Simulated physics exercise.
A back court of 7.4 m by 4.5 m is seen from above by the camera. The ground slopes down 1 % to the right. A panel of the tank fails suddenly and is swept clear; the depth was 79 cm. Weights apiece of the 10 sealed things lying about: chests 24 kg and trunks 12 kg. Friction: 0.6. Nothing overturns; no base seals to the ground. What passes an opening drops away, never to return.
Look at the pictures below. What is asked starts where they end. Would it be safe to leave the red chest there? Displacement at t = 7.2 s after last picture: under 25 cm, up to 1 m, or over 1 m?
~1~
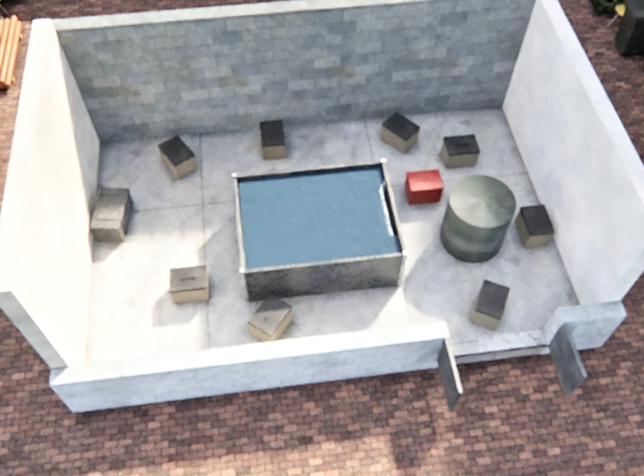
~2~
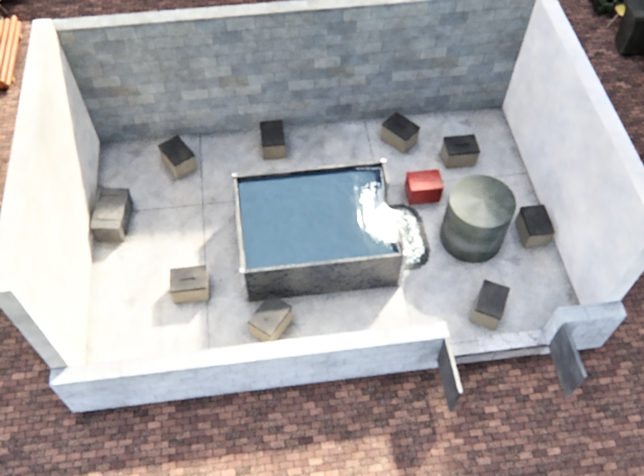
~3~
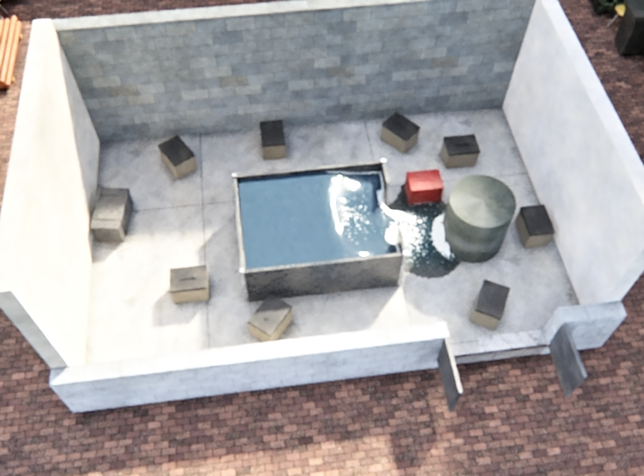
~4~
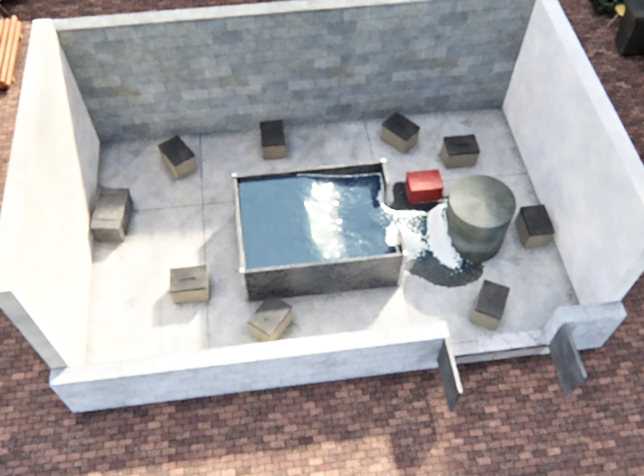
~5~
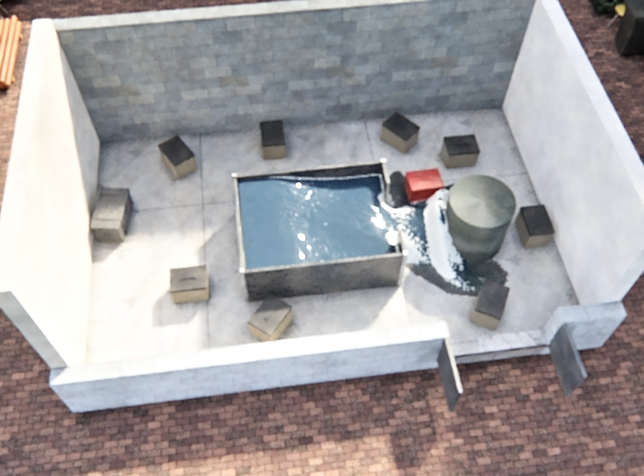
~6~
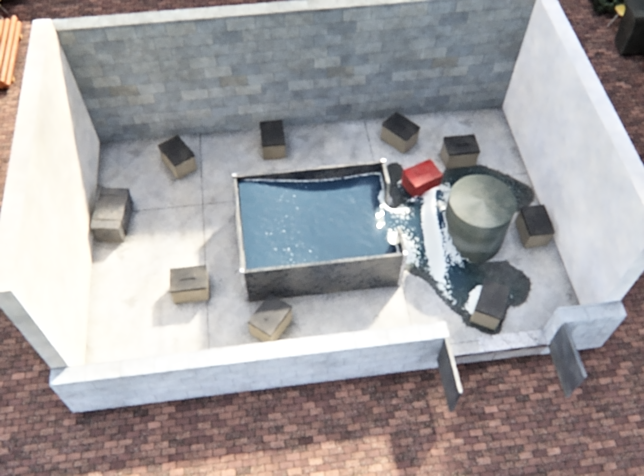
Up to 1 m.
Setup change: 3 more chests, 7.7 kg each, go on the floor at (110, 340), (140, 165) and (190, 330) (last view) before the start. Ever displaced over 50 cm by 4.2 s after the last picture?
Taking them in the order given: Falls short, falls short and falls short.
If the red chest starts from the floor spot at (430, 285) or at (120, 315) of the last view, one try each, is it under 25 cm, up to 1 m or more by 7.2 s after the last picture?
From the first spot it drifts partway, and from the second it does not really budge.
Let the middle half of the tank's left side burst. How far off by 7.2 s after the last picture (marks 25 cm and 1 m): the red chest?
Note: Red chest unmoved.
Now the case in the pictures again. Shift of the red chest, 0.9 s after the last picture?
Close to 80 cm.
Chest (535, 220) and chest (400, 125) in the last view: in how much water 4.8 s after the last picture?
I'd estimate 13 cm for the first and 6 cm for the second.
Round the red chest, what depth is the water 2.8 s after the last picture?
9 cm or so.
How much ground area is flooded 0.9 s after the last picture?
Flooded: Near 14 m2.
Then, 0.9 s after the last picture the red chest is near (413, 148), 0.7 m from its start, aground; 0 of 10 are out; 0 afloat.
Then, 2.8 s after the last picture the red chest is near (413, 147), 0.7 m from its start, aground; 0 of 10 are out; 2 afloat.
Then, 4.8 s after the last picture the red chest is near (411, 146), 0.7 m from its start, aground; 0 of 10 are out; 1 afloat.
Then, 7.2 s after the last picture the red chest is near (411, 146), 0.7 m from its start, aground; 0 of 10 are out; 1 afloat.
